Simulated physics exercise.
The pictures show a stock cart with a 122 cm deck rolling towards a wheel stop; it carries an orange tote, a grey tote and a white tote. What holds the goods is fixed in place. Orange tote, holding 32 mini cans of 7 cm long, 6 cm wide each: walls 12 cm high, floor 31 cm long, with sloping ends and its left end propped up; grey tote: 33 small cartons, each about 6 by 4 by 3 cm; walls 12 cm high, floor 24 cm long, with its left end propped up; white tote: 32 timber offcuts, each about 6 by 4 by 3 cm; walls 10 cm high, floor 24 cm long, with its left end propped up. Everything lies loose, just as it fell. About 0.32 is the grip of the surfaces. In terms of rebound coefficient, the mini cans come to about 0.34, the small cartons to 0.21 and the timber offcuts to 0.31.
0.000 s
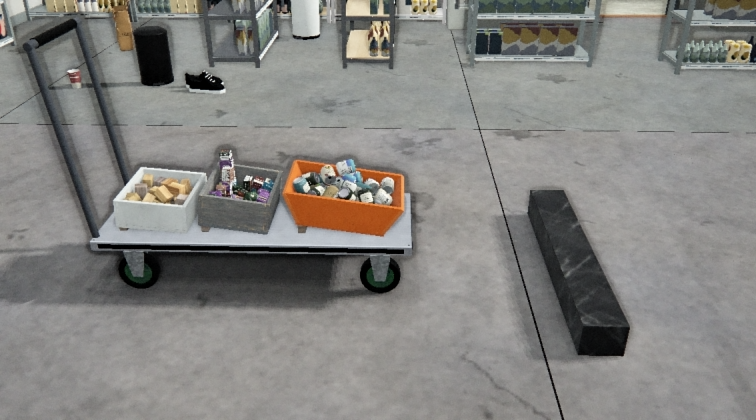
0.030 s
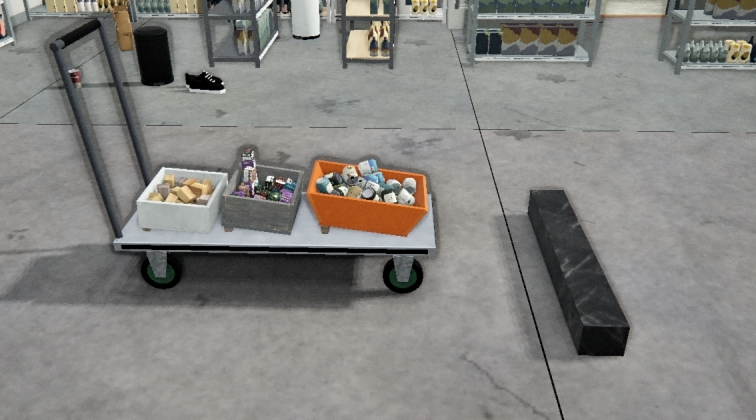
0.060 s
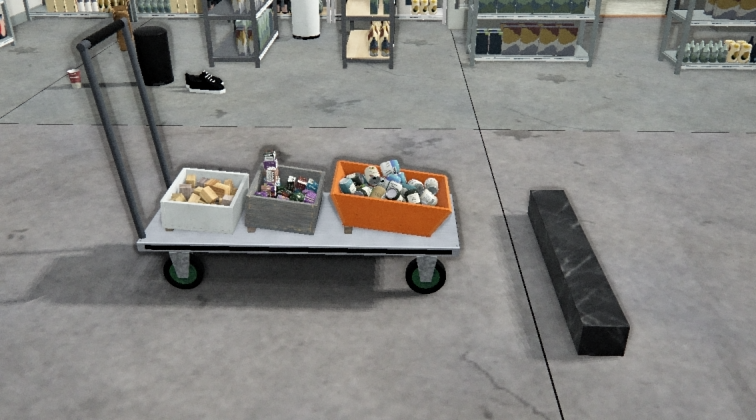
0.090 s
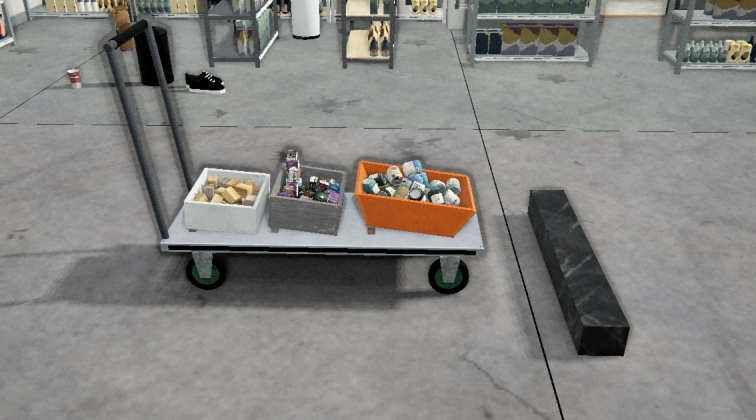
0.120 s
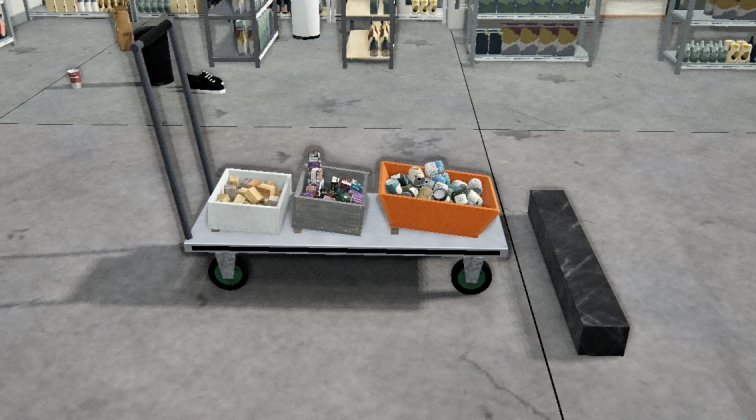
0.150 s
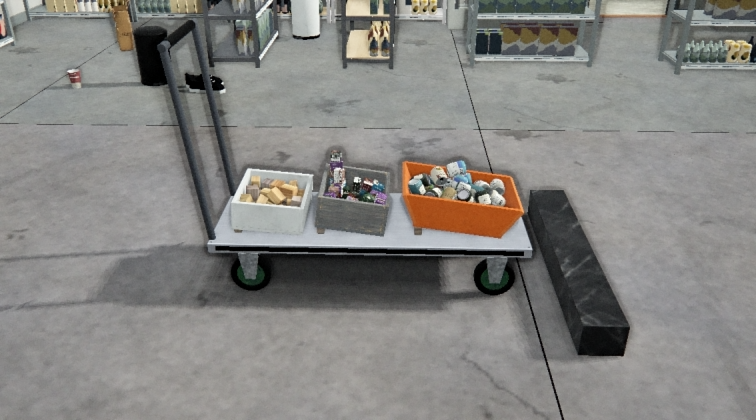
A flat cart carrying a white, a grey and an orange tote, each filled with small loose items, rolled steadily to the right across a grey shop floor, drawing close to a dark block.
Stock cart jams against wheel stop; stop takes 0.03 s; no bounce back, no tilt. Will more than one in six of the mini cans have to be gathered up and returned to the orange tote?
The dropped share sits above one sixth.
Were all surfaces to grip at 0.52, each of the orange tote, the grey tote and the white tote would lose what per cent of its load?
Orange tote 30%, grey tote 20%, white tote 20%.
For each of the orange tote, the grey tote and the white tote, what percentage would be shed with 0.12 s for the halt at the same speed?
Orange tote 30, grey tote 10, white tote 0 %.
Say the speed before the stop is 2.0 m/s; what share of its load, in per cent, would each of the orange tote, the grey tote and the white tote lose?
Then the orange tote sheds 20 per cent of its load, the grey tote 10 per cent, and the white tote 0 per cent.
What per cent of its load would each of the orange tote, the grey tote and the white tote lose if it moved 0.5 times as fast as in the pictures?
Orange tote 10, grey tote 10, white tote 0 per cent.
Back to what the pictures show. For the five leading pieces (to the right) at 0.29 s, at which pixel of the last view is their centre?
Roughly at (567, 177).
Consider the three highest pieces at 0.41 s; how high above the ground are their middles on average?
I'd say near 62 cm.
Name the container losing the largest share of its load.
Answer: The orange tote.
After 0.19 s, impact.
After 0.29 s, the orange tote is down by 3 of 32, the grey tote is down by 2 of 33 and the white tote has all 32.
After 0.41 s, the orange tote is down by 9 of 32, the grey tote is down by 5 of 33 and the white tote is down by 1 of 32.
After 0.64 s, the orange tote is down by 11 of 32, the grey tote is down by 5 of 33 and the white tote is down by 3 of 32.
When it is over (at 1.15 s), the orange tote is down by 12 of 32, the grey tote is down by 5 of 33 and the white tote is down by 3 of 32. Asked share, 12 of 32, 38 per cent.
